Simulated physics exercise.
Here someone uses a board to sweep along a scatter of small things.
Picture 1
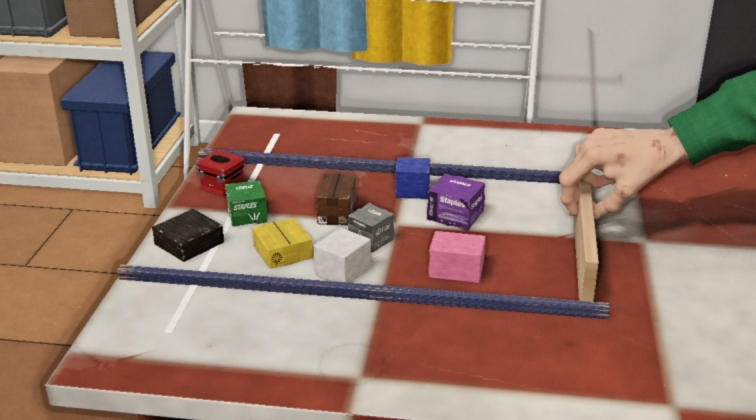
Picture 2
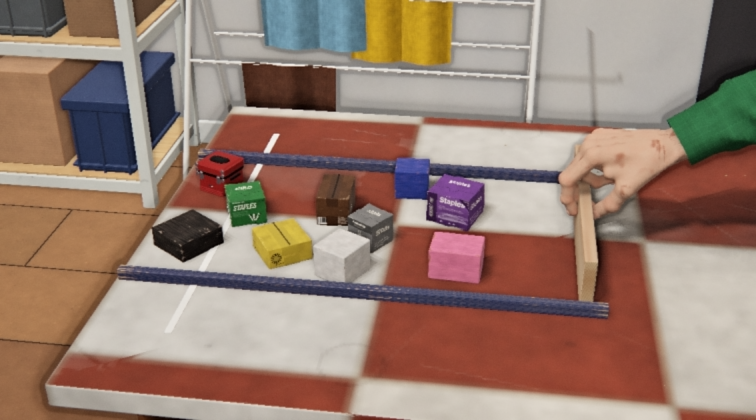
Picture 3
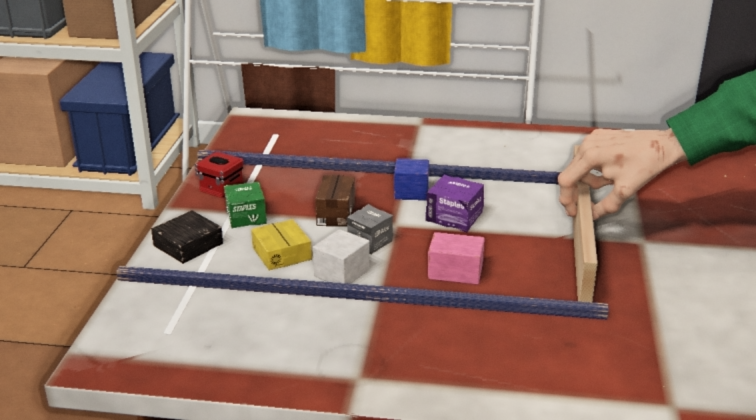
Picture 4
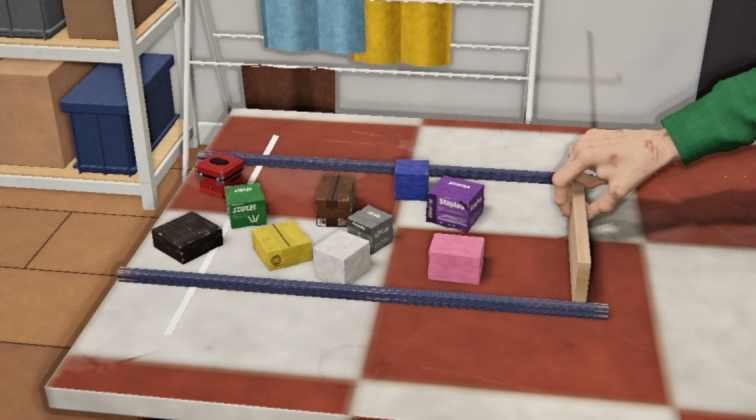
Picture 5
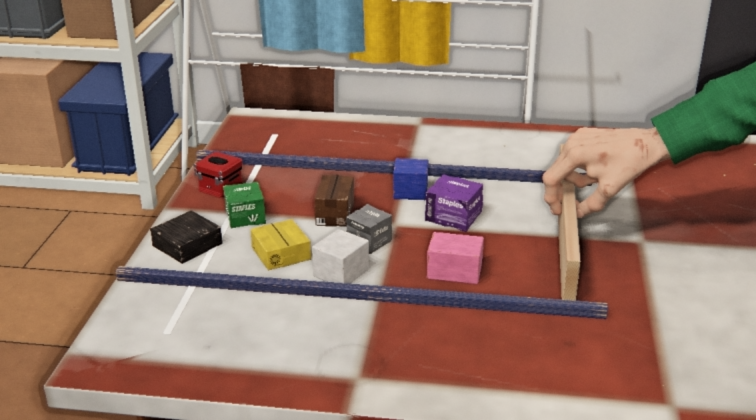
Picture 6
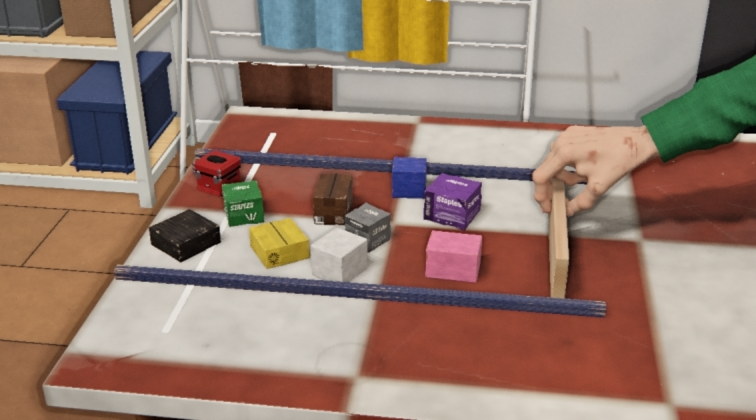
A hand in a green sleeve held a wooden board upright on a checkered table, then slid it slightly left between two blue bars, while the scattered small boxes and blocks stayed almost still.
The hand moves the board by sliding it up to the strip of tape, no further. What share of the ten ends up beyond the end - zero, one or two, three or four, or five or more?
Falling ones: A lone one or two.
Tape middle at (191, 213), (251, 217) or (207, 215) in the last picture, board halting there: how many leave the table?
In order: 6, 1 and 6.
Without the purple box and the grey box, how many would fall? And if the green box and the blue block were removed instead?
The number is 1 for the first case and 1 for the second.
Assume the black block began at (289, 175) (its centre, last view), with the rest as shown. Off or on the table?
From that start, the object then is safe.
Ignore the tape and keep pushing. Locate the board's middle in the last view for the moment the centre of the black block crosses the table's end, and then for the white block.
Black block: (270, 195); white block: (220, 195).
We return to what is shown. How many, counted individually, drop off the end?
The total comes to 2.
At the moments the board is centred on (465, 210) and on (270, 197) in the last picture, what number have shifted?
The count is 2 at the first point and 10 at the second.
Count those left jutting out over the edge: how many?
Things overhanging at the end: 4.
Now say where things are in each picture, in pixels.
Black block (188, 235); red case (222, 173); green box (246, 204); board (583, 219); tape (232, 216), in the first frame.
Red case (221, 174); brown box (336, 200), in the second frame.
Green box (245, 205); grey box (370, 229), in the third frame.
Black block (188, 237); yellow box (282, 245), in the fourth frame.
Red case (220, 175); blue block (411, 179), in the fifth frame.
Black block (185, 235); red case (218, 174); green box (243, 203); board (557, 216); tape (229, 216), in the sixth frame.
Soon after, none off yet; black block at rest near (185, 235); red case at rest near (218, 174); green box at rest near (243, 203).
Then, none off yet; black block moved a little near (169, 228); red case at rest near (218, 174); green box moved a little near (229, 203).
At rest, the number that fall off is one or two; fallen, green box and black block.
